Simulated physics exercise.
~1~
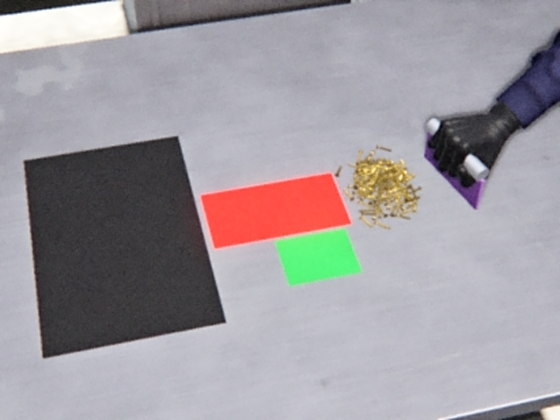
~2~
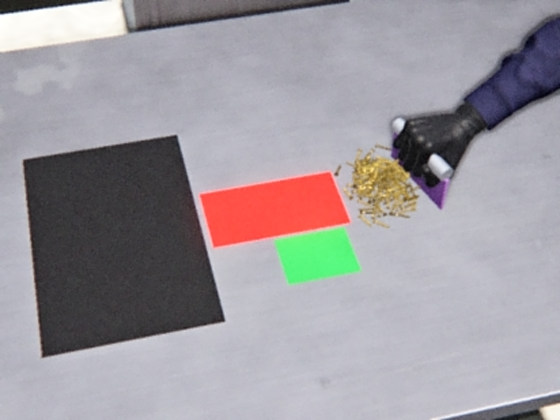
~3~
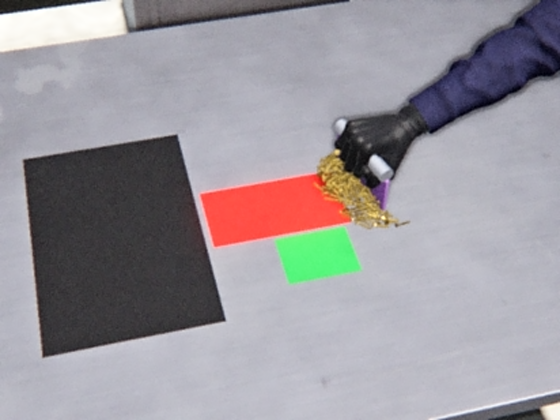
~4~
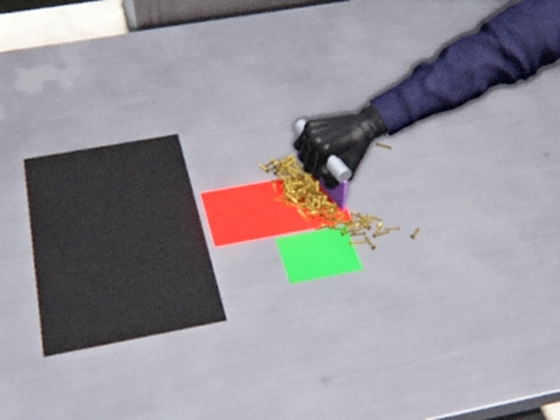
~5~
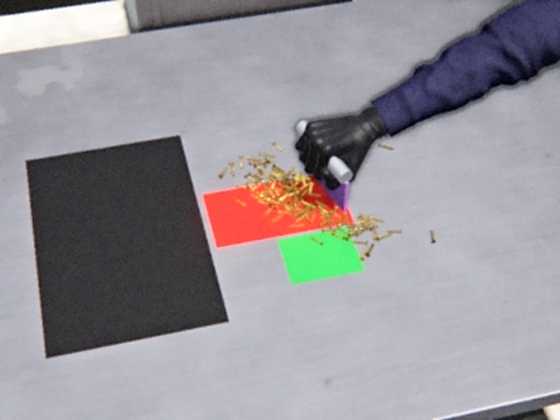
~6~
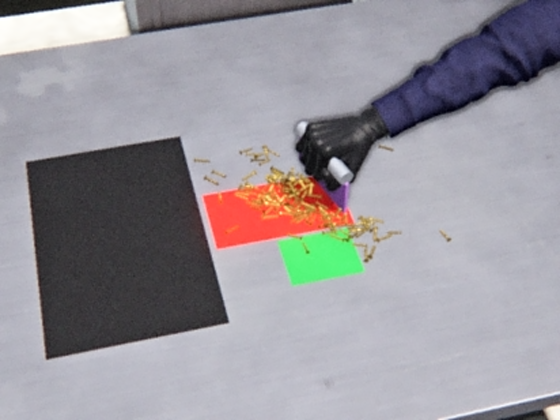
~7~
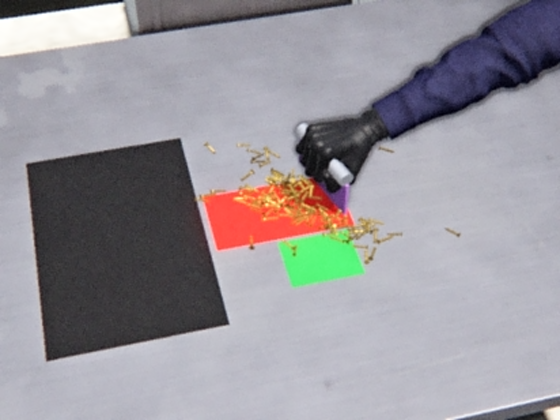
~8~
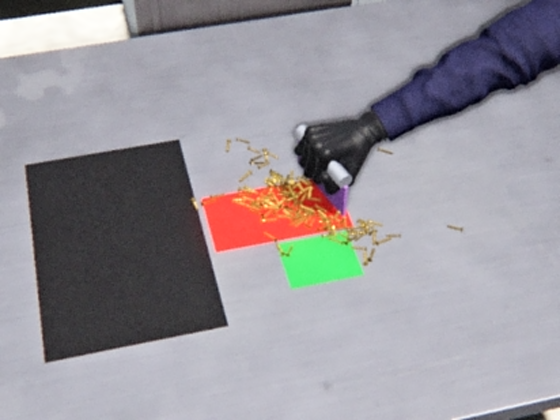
A black-gloved hand in a dark blue sleeve grips a purple scraper at the right of a grey tabletop, seen from above at a slant. To its left lies a loose heap of small brass-coloured screws, then a red mat with a smaller green one below it, and a large black mat at the far left. The hand pushes the scraper left into the heap and sweeps it onto the red mat. The scraper stops there, while screws scatter ahead and to the sides. They settle mostly on the red mat, with a few on the green and others on bare table.
